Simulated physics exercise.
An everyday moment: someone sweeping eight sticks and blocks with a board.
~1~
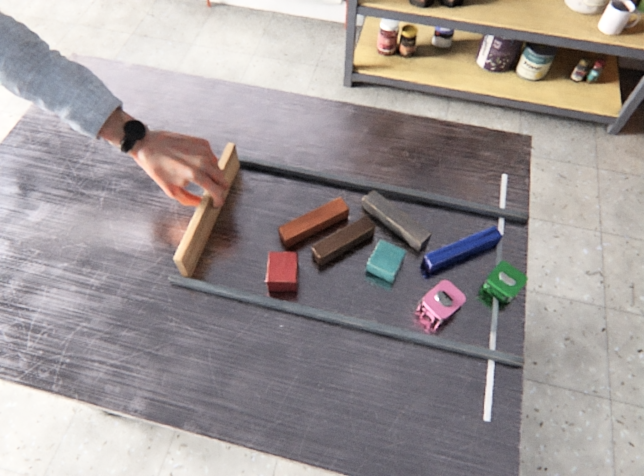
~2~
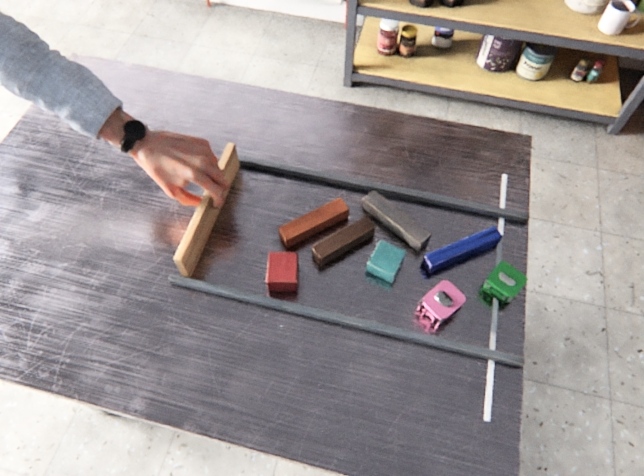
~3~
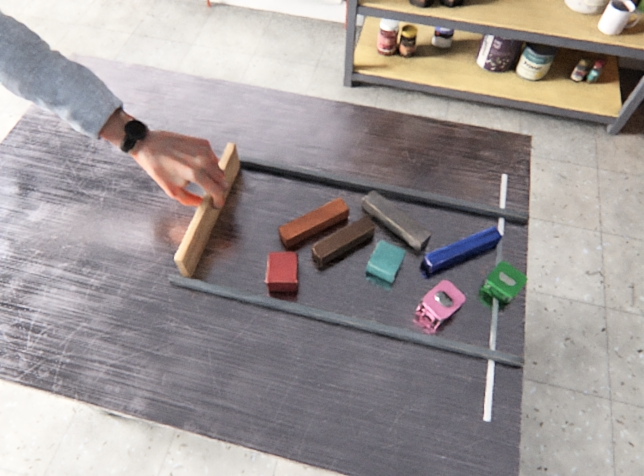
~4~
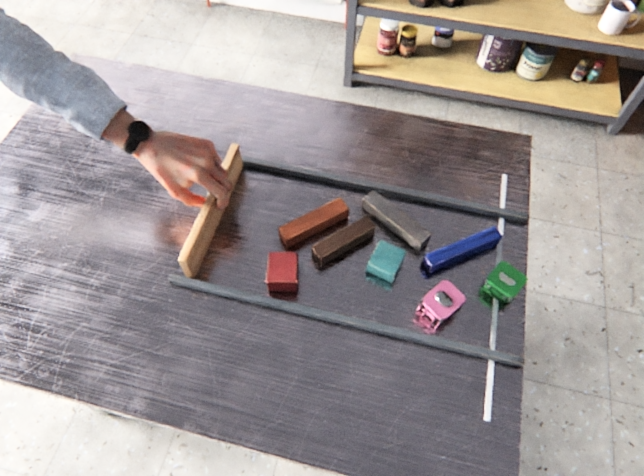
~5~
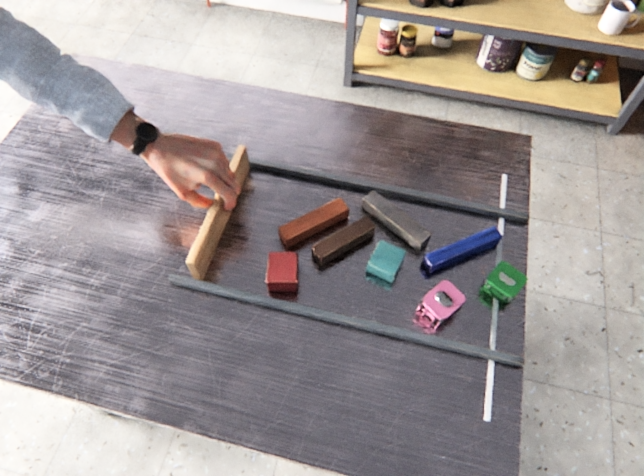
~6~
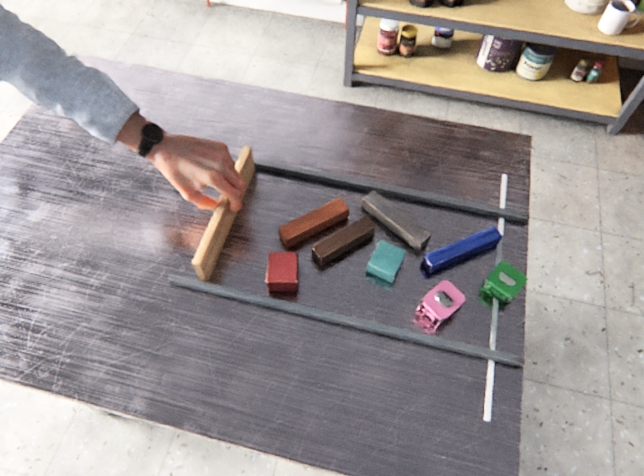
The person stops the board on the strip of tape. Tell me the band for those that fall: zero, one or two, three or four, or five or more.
Outcome: The number that fall off is five or more.
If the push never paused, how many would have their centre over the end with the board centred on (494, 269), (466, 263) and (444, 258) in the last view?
Place by place, 5, 2 and 1.
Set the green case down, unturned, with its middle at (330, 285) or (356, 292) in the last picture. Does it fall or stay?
Place by place, it is lost; is lost.
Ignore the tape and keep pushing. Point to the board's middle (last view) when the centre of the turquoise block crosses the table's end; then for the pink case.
Near (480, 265) and (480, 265).
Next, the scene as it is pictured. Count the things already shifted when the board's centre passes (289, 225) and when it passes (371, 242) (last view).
First 2, then 6.
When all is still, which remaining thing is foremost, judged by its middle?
Foremost is the brown bar.
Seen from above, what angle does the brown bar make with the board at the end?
About 0°.
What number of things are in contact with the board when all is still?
2 of them.
Soon after, none off yet; green case at rest near (504, 283); blue stick at rest near (462, 249); pink case at rest near (442, 304).
At rest, the number that fall off is five or more; fallen, turquoise block, grey bar, pink case, blue stick and green case.
